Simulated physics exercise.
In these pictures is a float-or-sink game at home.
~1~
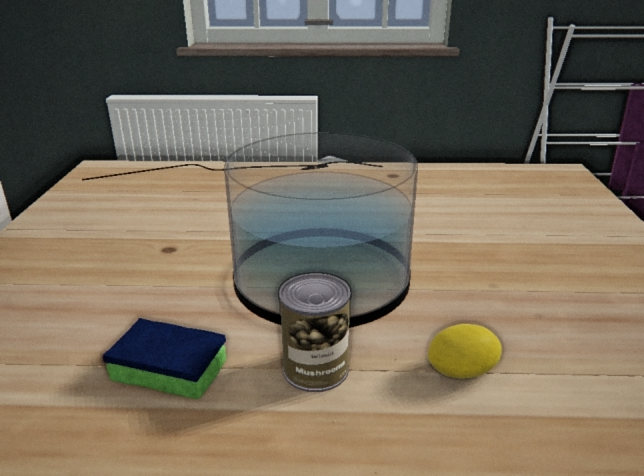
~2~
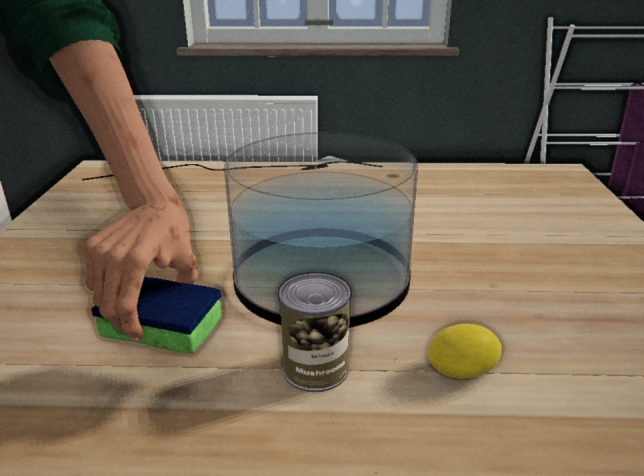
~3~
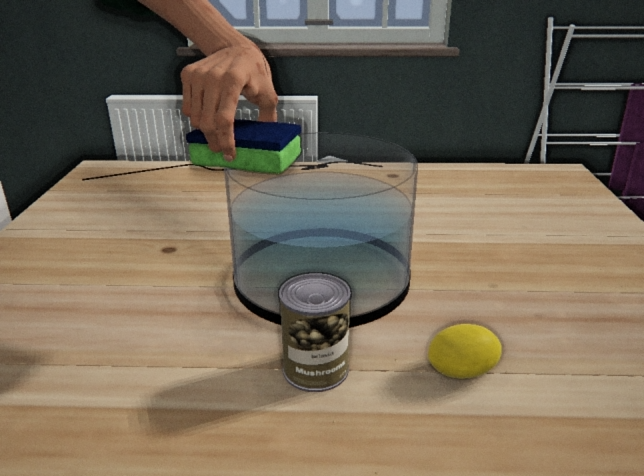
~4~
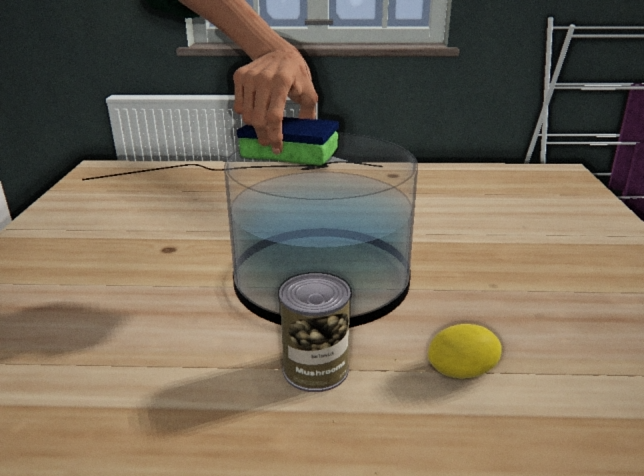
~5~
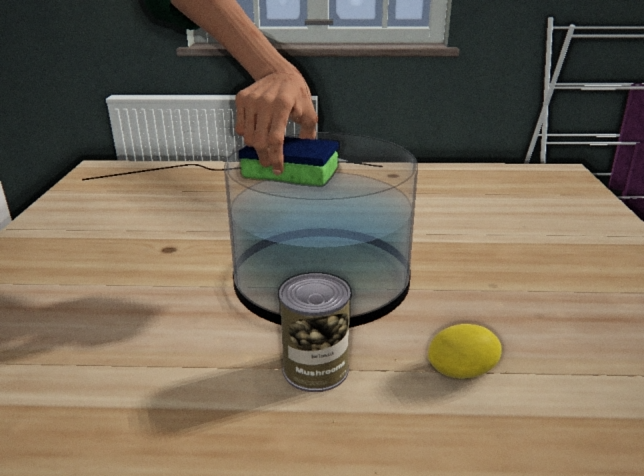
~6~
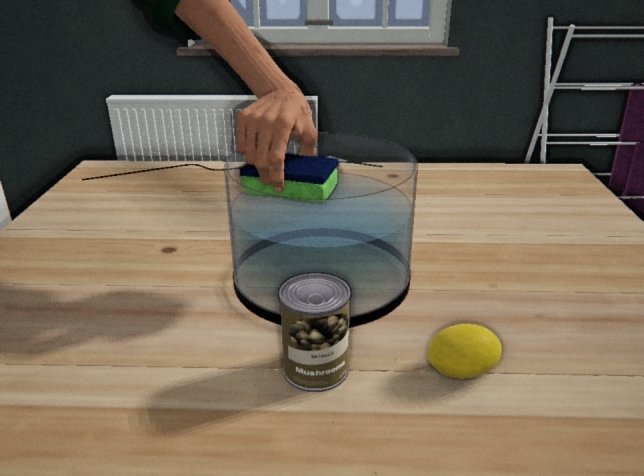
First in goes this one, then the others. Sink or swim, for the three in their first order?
Taking them from the left, one does not go down, the next does not stay up, the last does not go down.
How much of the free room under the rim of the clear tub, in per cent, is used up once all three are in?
I'd say some 22 in a hundred.
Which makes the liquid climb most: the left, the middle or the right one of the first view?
That is the central piece.
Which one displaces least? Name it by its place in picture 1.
It is the left one.
Shortly, the sponge bobs at the top.
Then, the tin of food ends at the bottom.
At the finish, the lemon bobs at the top; afloat, sponge and lemon.
